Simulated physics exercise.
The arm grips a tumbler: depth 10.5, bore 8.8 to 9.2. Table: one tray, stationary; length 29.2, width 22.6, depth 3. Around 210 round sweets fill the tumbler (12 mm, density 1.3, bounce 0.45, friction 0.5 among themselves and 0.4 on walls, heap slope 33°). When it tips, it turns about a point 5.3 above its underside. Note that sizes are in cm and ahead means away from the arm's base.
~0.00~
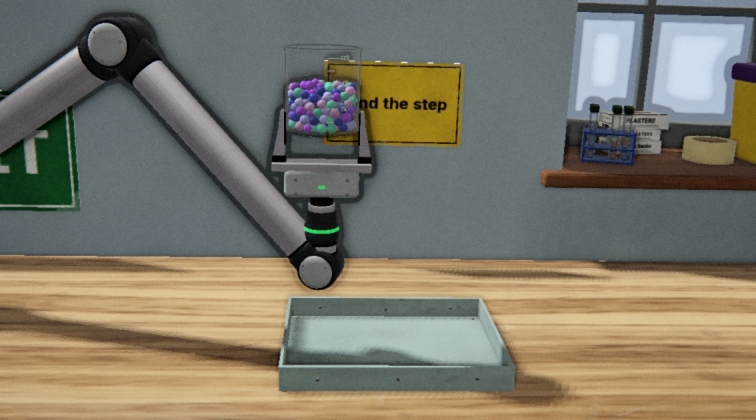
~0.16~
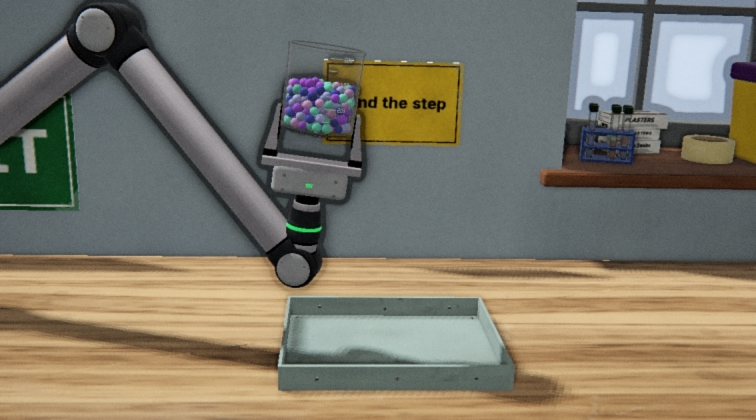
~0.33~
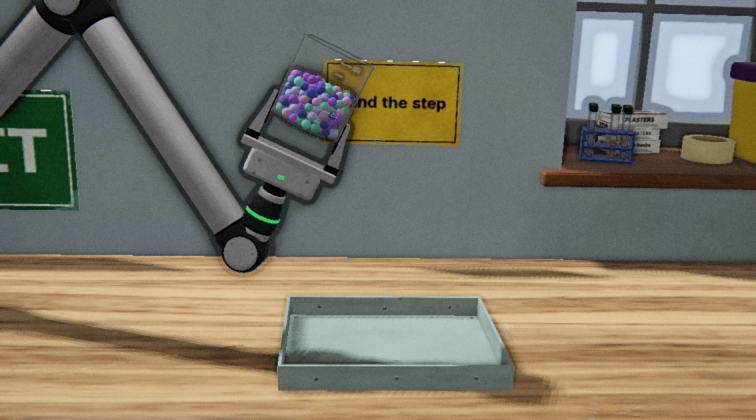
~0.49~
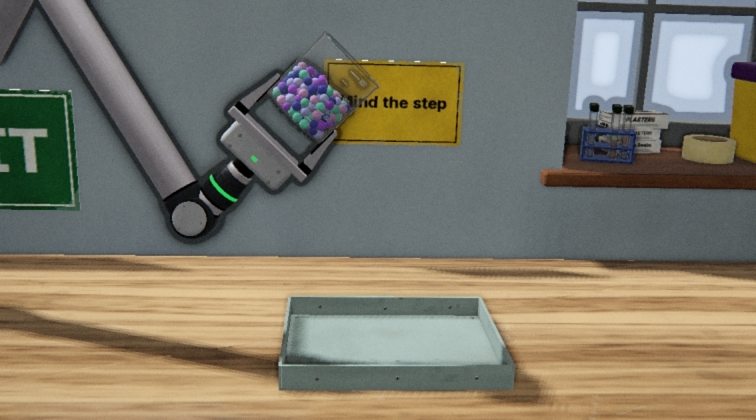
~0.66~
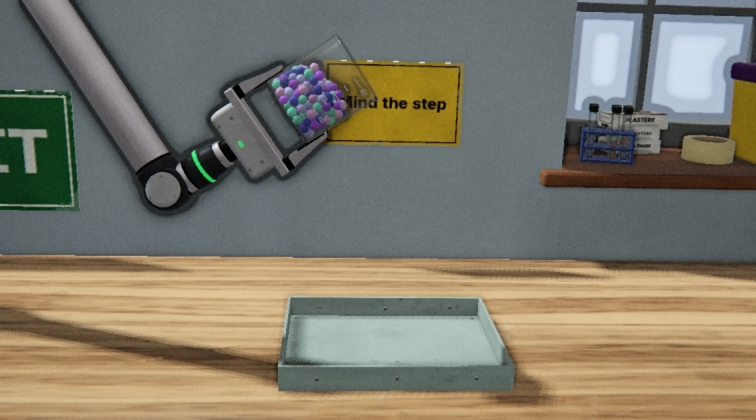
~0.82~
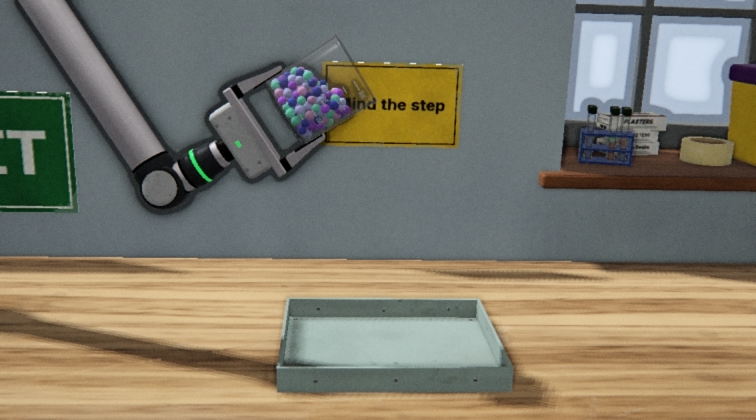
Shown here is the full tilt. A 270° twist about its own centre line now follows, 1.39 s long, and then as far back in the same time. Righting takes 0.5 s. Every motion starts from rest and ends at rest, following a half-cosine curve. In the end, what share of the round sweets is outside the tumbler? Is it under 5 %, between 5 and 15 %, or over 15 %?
Under 5 %.
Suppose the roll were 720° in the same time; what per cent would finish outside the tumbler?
In that case it would be around 0 percent.
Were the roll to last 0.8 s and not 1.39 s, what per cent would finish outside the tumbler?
In that case roughly 0 percent.
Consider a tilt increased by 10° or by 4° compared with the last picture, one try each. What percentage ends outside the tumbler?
Around 0 percent on the first try, 0 percent on the second.
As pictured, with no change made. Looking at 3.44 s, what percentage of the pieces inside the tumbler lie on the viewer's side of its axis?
Roughly 60 in every hundred.
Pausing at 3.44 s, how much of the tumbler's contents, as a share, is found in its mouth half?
It comes to around 20 per cent, more or less.
After 2.13 s, tipped 57°, highest piece 39 above the table; 211 in the tumbler.
After 3.44 s, tipped 57°, highest piece 39 above the table; 211 in the tumbler.
After 4.30 s, upright, highest piece 40 above the table; 211 in the tumbler.
After 5.00 s, upright, highest piece 40 above the table; 211 in the tumbler.
At rest, 211 in the tumbler. That is 0 % outside the tumbler.
